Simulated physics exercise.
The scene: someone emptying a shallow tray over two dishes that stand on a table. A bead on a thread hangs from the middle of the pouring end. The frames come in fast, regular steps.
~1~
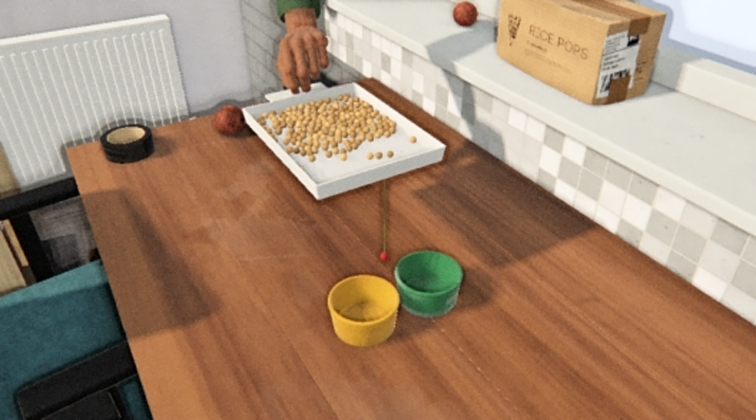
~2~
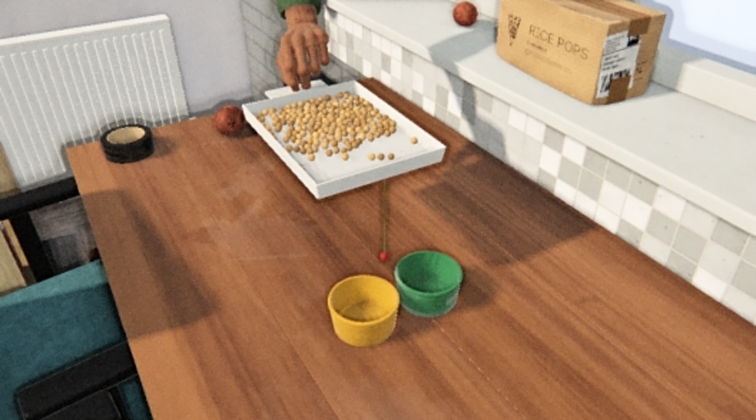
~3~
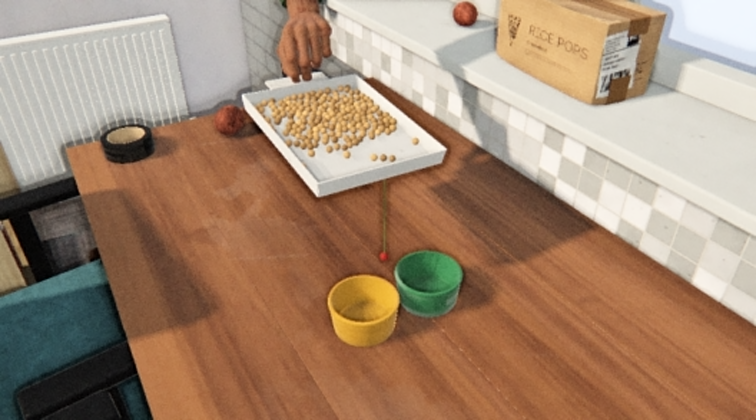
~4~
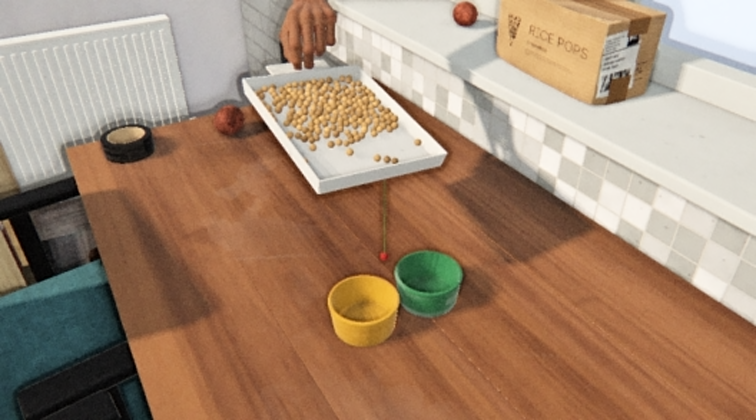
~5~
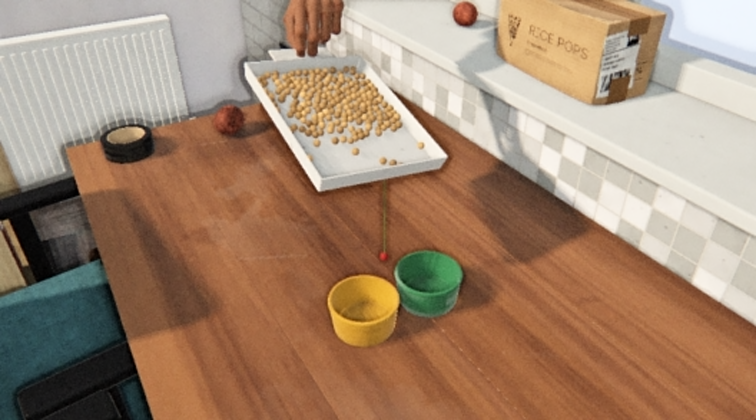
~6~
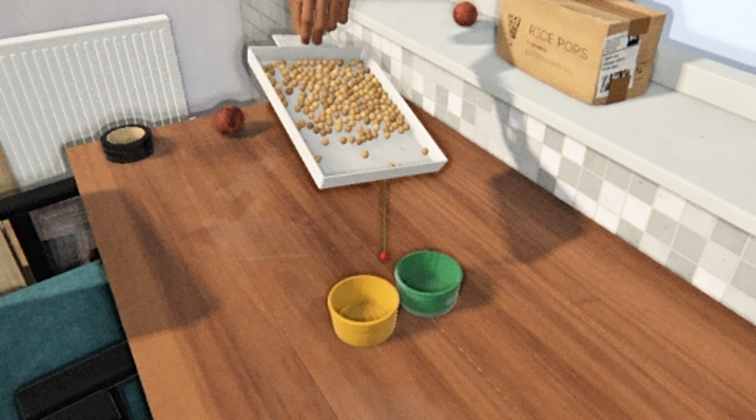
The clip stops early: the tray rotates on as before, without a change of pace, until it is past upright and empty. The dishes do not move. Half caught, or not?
In the dishes lies under half of it.
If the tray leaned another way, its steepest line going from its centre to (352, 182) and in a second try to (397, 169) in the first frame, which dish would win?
First the left dish, then the dish on the right.
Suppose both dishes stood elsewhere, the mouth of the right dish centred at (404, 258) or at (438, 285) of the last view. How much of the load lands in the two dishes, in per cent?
In turn 10 and 10 in a hundred.
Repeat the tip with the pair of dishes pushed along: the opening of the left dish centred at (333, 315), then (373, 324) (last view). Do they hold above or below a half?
At the first place the smaller part, at the second below a half.
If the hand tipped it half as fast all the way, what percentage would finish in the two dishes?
About 30 per cent.
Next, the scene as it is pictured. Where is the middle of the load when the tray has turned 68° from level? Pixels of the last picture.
At about (425, 168).
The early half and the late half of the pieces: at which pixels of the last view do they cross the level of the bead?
The first part at (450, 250); the rest at (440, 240).
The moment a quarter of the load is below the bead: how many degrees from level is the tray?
Roughly 75°.
Soon, tray tipped steeply; about two thirds on the tray; a small part in the right dish; a small part outside both; about a quarter in the air.
A while on, tray tipped past a quarter turn; a small part on the tray; about a quarter in the right dish; about half outside both; about a quarter in the air.
Towards the end, tray tipped past a quarter turn; about a third in the right dish; about two thirds outside both.
Finally, tray tipped past a quarter turn; none in the left dish; about a third in the right dish; about two thirds outside both.
